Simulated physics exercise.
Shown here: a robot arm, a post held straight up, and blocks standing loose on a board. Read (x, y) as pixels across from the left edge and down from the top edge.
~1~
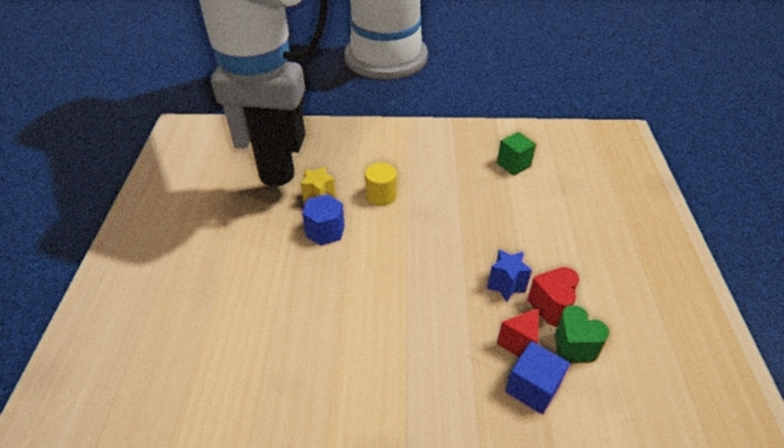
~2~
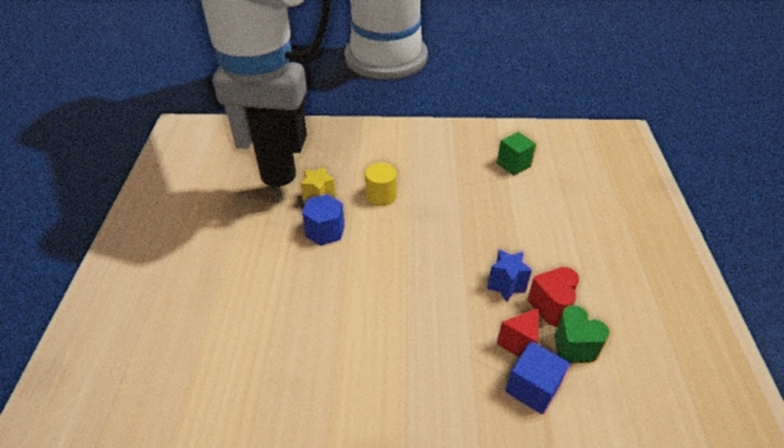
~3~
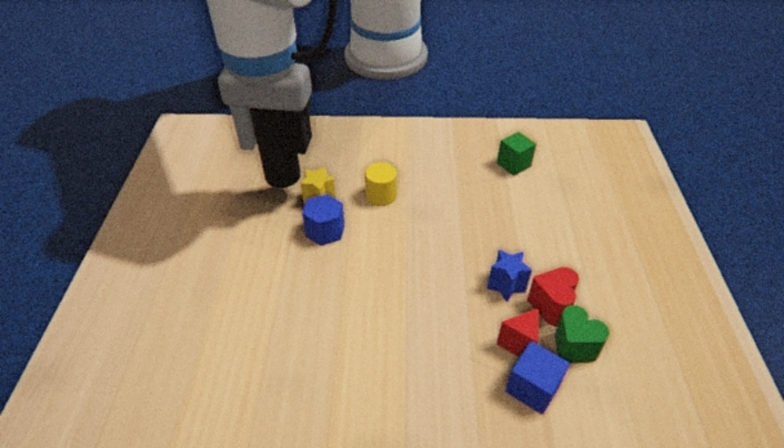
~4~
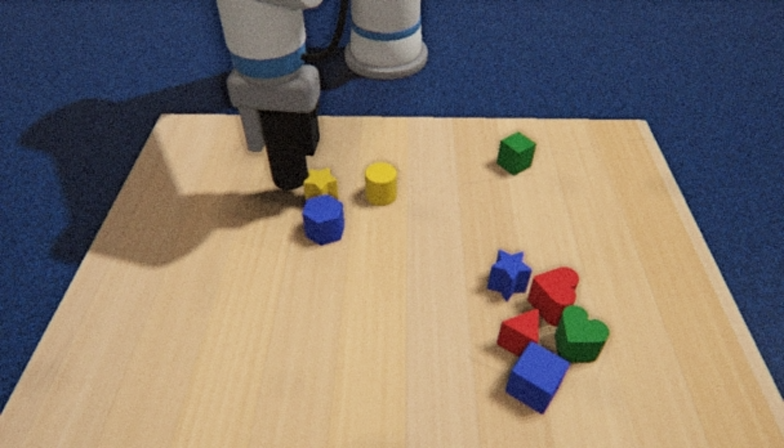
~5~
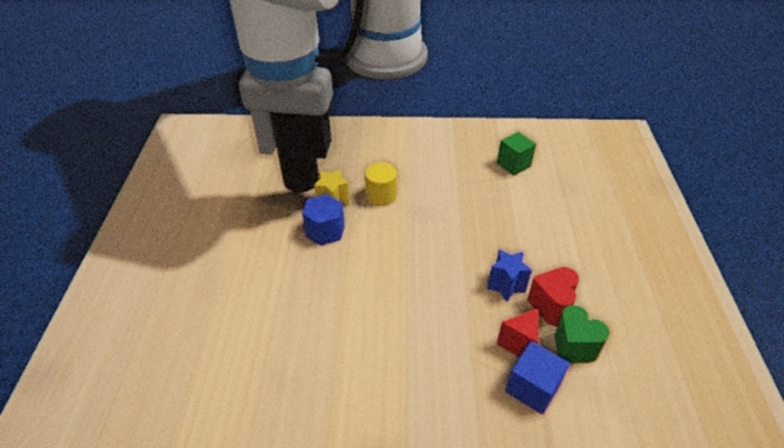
The robot arm eased its black post to the right and nudged the yellow star a short way toward the yellow cylinder, while the other blocks on the board stayed put.
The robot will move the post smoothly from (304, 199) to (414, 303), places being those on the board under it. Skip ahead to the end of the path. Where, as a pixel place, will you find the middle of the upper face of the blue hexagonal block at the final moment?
At (376, 297).
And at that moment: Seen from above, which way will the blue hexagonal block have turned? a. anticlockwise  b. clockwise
It's b.
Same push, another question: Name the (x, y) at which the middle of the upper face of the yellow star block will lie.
The middle of its top is at (358, 190).
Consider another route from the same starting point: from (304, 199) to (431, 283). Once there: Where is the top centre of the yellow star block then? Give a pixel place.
The spot you're after is about (376, 194) in the image.
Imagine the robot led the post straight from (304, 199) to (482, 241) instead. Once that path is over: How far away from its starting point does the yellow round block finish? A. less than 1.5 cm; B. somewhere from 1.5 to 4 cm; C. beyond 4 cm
B - somewhere from 1.5 to 4 cm.
The first path, step by step. One third of the way, post (336, 213); blue hexagonal block (343, 234), turned 20° clockwise; yellow star block (358, 190), turned 55° anticlockwise.
Two thirds of the way, post (373, 247); blue hexagonal block (367, 274), turned 60° clockwise; yellow star block (358, 190), turned 60° anticlockwise.
At the end, post (415, 286); blue hexagonal block (376, 297), turned 135° clockwise; yellow star block (358, 190), turned 60° anticlockwise; yellow round block not moved.
